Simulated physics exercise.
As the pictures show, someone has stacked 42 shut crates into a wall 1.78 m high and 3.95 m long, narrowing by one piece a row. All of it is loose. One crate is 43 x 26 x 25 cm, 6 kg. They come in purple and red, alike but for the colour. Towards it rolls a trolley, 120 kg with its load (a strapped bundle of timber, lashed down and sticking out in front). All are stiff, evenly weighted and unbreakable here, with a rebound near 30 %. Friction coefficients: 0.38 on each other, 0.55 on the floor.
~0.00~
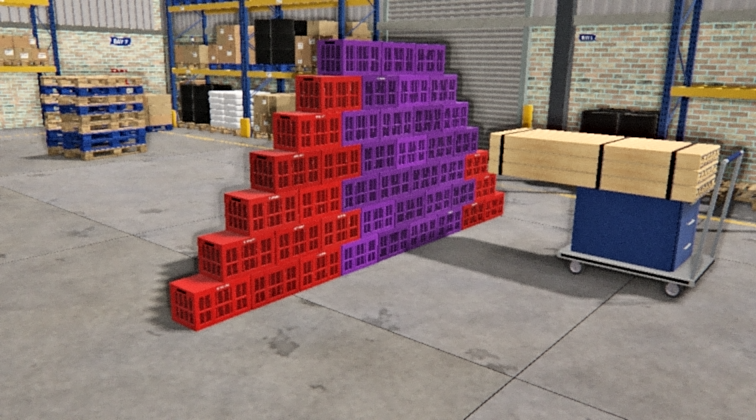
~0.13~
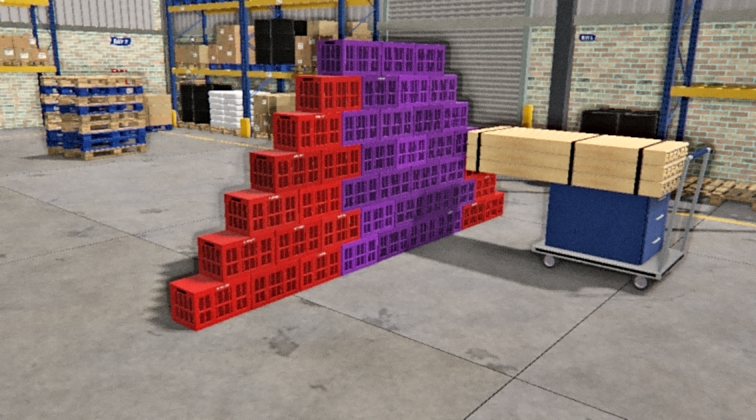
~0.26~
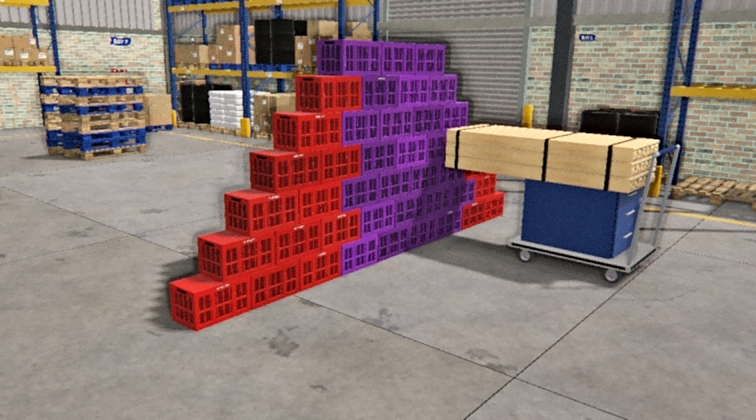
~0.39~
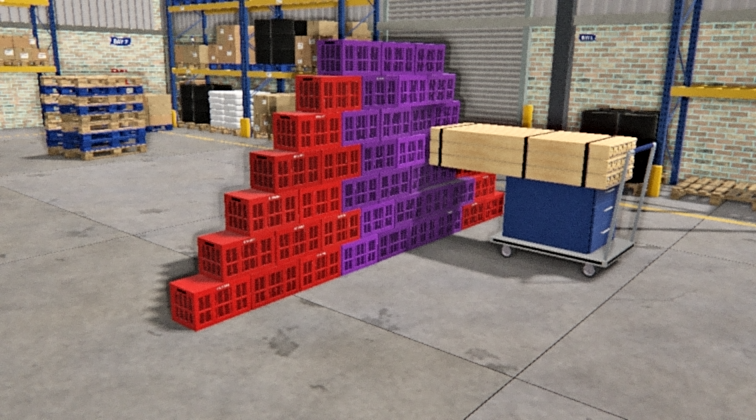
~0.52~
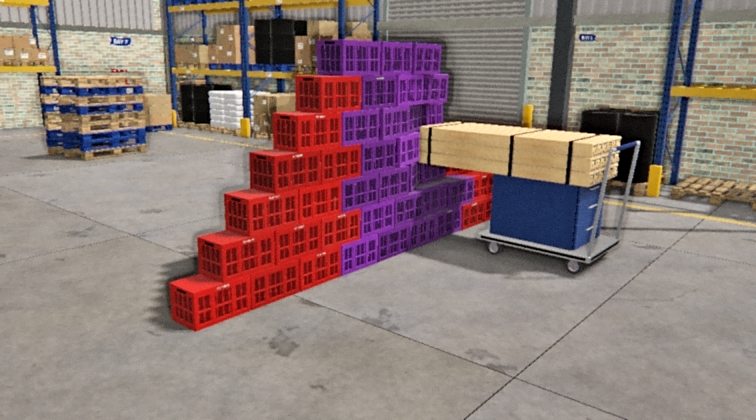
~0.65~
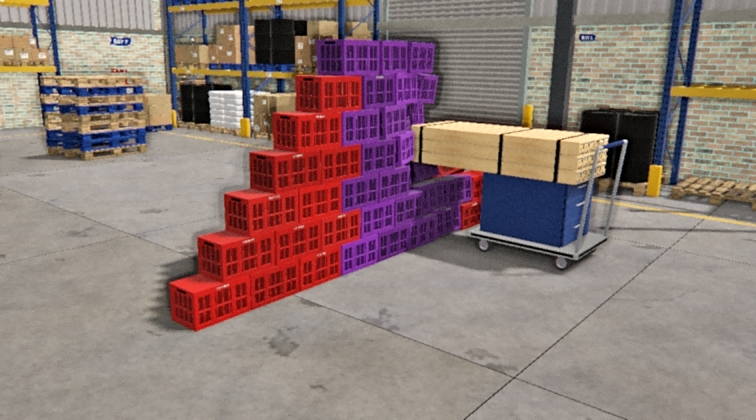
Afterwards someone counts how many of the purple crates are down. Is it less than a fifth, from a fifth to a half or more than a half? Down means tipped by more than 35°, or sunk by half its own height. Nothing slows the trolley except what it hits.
It comes to upwards of a half.
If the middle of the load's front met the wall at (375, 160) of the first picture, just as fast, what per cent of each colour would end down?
In that case red 20, purple 50 per cent.
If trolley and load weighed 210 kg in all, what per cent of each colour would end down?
In that case red 10, purple 60 per cent.
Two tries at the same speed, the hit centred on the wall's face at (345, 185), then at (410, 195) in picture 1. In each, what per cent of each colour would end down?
Red 30 then 20, purple 50 then 80 per cent.
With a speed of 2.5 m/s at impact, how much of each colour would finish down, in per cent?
In that case red 10, purple 50 per cent.
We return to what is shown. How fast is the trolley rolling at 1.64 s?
About 0.0 m/s.
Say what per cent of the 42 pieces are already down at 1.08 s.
15 per cent by then.
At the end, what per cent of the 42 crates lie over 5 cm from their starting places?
It is 50 per cent.
After 1.08 s, load 63 cm past the wall's line, still rolling; 5 of the 26 purple crates down (6 of 42 in all colours); top purple crate 22° from how it stood.
After 1.64 s, load 75 cm past the wall's line, stopped; 15 of the 26 purple crates down (16 of 42 in all colours); top purple crate 34° from how it stood, 1.06 m lower.
In the end (3.6 s), load 75 cm past the wall's line, stopped; 15 of the 26 purple crates down (16 of 42 in all colours); top purple crate 1.53 m lower; top red crate unmoved. That is 58 per cent. From the last view, middles, top red crate near (330, 93).
